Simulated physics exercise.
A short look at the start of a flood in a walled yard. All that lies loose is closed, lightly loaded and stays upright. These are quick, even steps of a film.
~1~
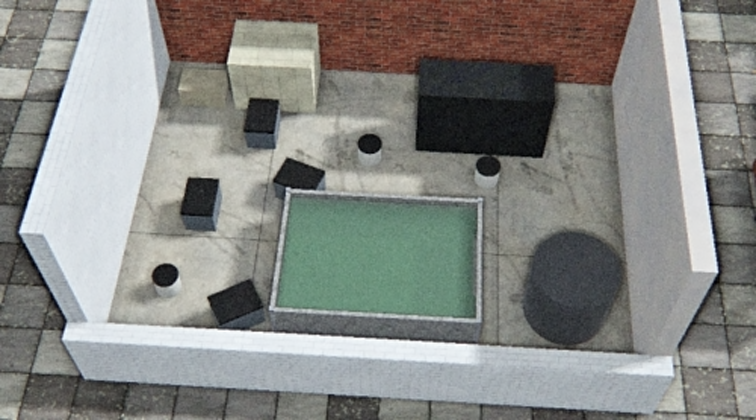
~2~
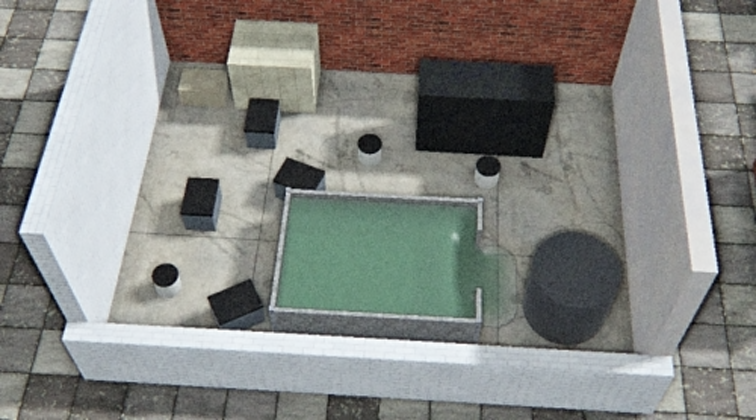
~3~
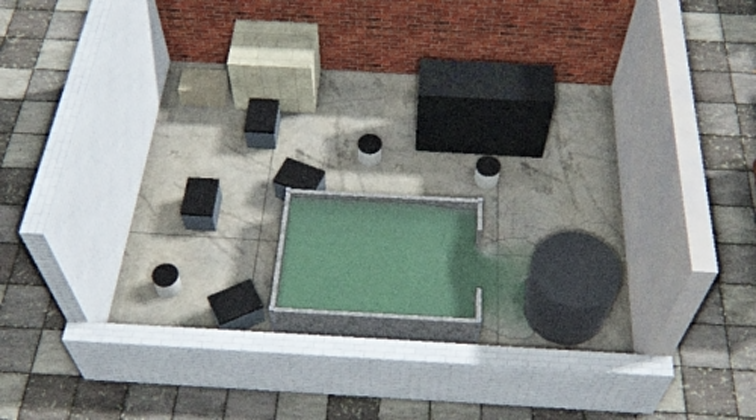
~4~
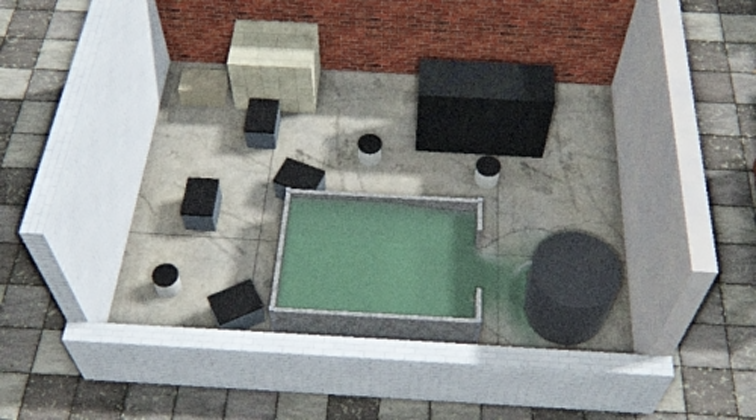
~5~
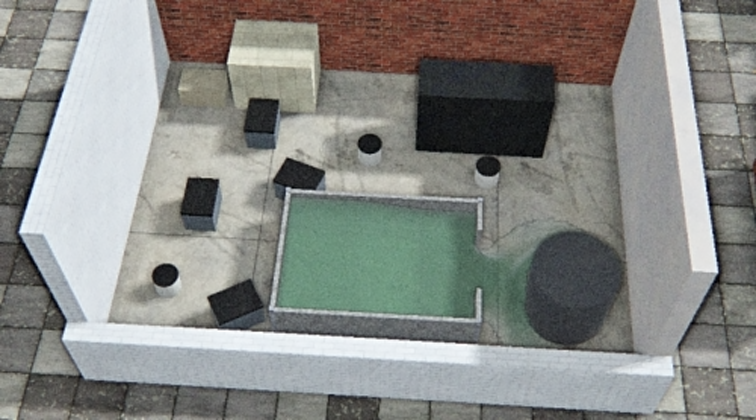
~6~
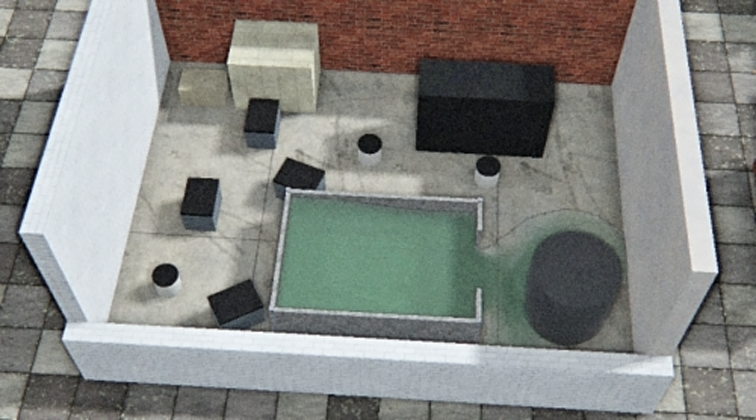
The clip shows a walled yard with dark-topped boxes and small cylinders around a pool of green water; a gap opens in the pool's right wall, and water spreads around the large dark cylinder while the objects stay still.
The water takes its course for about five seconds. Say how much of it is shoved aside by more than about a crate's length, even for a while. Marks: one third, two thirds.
It is less than a third.
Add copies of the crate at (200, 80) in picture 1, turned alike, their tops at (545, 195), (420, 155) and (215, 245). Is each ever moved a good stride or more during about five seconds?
As listed: That far or more, under that, less than that.
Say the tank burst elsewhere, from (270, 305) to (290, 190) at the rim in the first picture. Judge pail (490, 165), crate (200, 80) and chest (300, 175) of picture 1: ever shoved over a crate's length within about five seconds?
In that order: Never so far, not that far, less than that.
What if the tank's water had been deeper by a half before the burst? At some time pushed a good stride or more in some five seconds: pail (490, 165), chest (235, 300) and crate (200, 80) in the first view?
In turn: Moved that far, not that far, less than that.
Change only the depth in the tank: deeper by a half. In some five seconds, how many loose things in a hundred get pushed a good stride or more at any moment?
Some 10 per cent.
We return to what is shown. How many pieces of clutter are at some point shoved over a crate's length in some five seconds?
0 of them.
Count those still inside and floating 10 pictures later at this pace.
I count 0.
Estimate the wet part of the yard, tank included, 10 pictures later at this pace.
Near 40 in a hundred.
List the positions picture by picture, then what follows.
A chest at (200, 196), on the bottom; a pail at (165, 275) rests on the ground; 0 of 8 have shifted, in the first picture.
A chest at (200, 196) rests on the ground; a pail at (165, 275), on the bottom; 0 of 8 have shifted, in the second picture.
A chest at (200, 196) rests on the ground; a pail at (165, 275) rests on the ground; 0 of 8 have shifted, in the third picture.
A chest at (200, 196) rests on the ground; a pail at (165, 275), on the bottom; 0 of 8 have shifted, in the fourth picture.
A chest at (200, 196), on the bottom; a pail at (165, 275), on the bottom; 0 of 8 have shifted, in the fifth picture.
A chest at (200, 196), on the bottom; a pail at (165, 275) rests on the ground; 0 of 8 have shifted, in the sixth picture.
A moment on, 0 of 8 are well off their spots; 0 afloat.
Next, 0 of 8 are well off their spots; 0 afloat.
Later, 0 of 8 are well off their spots; 0 afloat.
In the end, 0 of 8 are well off their spots, and 0 have been at some point; 0 afloat.
